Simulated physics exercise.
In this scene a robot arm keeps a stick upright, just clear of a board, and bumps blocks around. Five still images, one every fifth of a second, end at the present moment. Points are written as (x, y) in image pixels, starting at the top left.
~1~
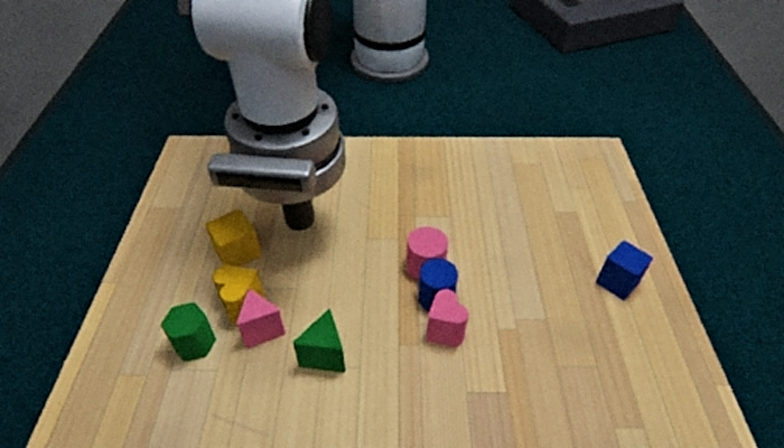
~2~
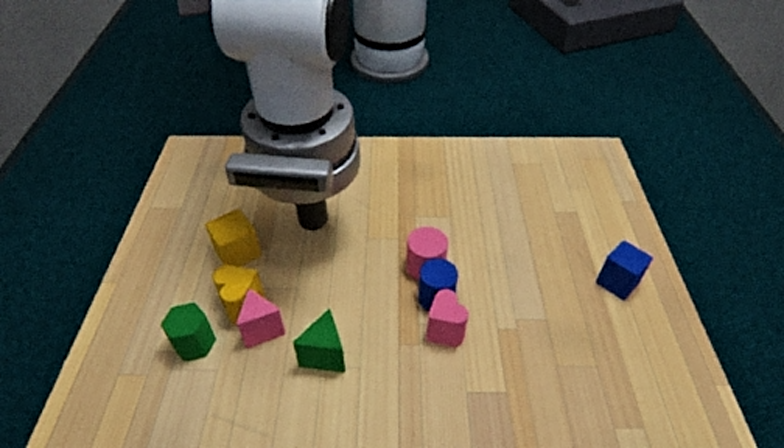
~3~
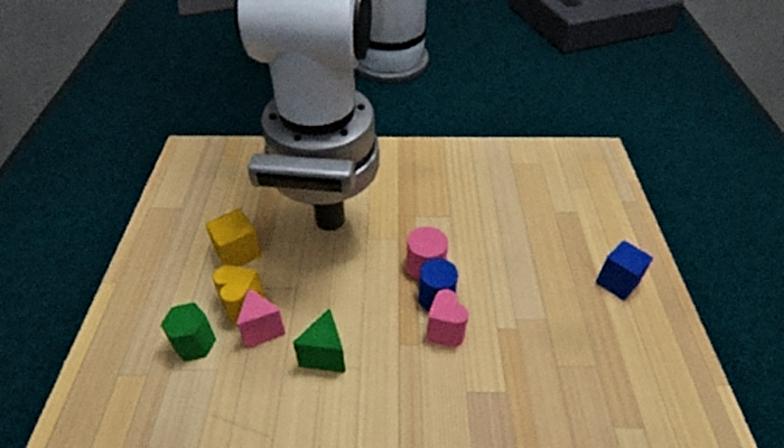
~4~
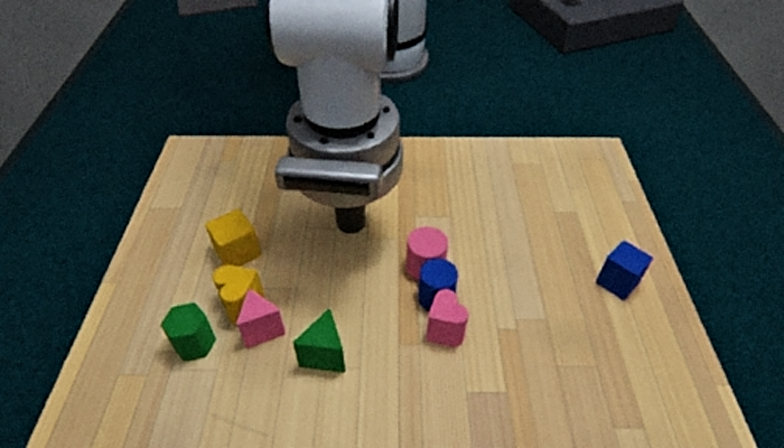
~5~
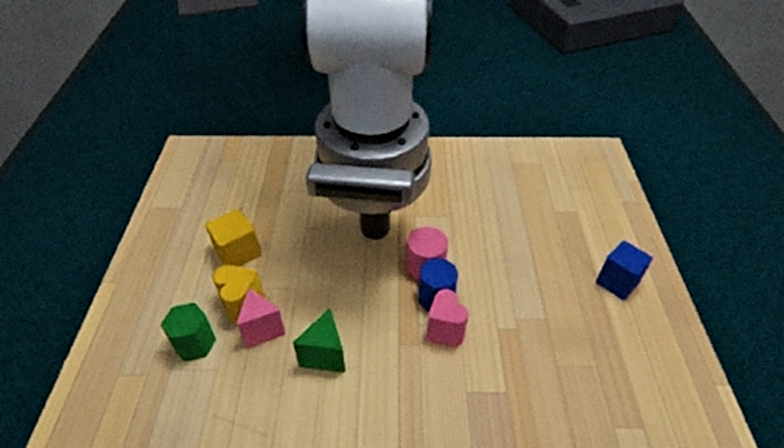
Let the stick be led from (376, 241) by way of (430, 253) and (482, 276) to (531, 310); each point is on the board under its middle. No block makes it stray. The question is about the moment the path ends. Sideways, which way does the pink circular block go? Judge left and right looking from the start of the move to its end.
Facing from start to end, it shifts right.
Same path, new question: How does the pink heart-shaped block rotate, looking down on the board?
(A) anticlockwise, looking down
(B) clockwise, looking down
(A)
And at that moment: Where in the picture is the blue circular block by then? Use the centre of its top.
In the picture, it is at (453, 292).
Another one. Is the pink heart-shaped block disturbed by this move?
Its place changes.
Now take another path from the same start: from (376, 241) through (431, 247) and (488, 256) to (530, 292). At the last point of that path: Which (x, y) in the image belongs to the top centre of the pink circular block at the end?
Its top centre lands on (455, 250).
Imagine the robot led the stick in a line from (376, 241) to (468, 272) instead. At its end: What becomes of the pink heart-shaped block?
The pink heart-shaped block is moved.
On the path given first. One third of the way, stick at (431, 242); pink circular block at (453, 251); blue circular block at (448, 282); pink heart-shaped block at (449, 317).
Two thirds of the way, stick at (485, 266); pink circular block at (492, 281); blue circular block at (453, 292); pink heart-shaped block at (445, 322), turned 30° anticlockwise.
At the end, stick at (535, 299); pink circular block at (505, 300); blue circular block at (453, 292); pink heart-shaped block at (445, 322), turned 30° anticlockwise.
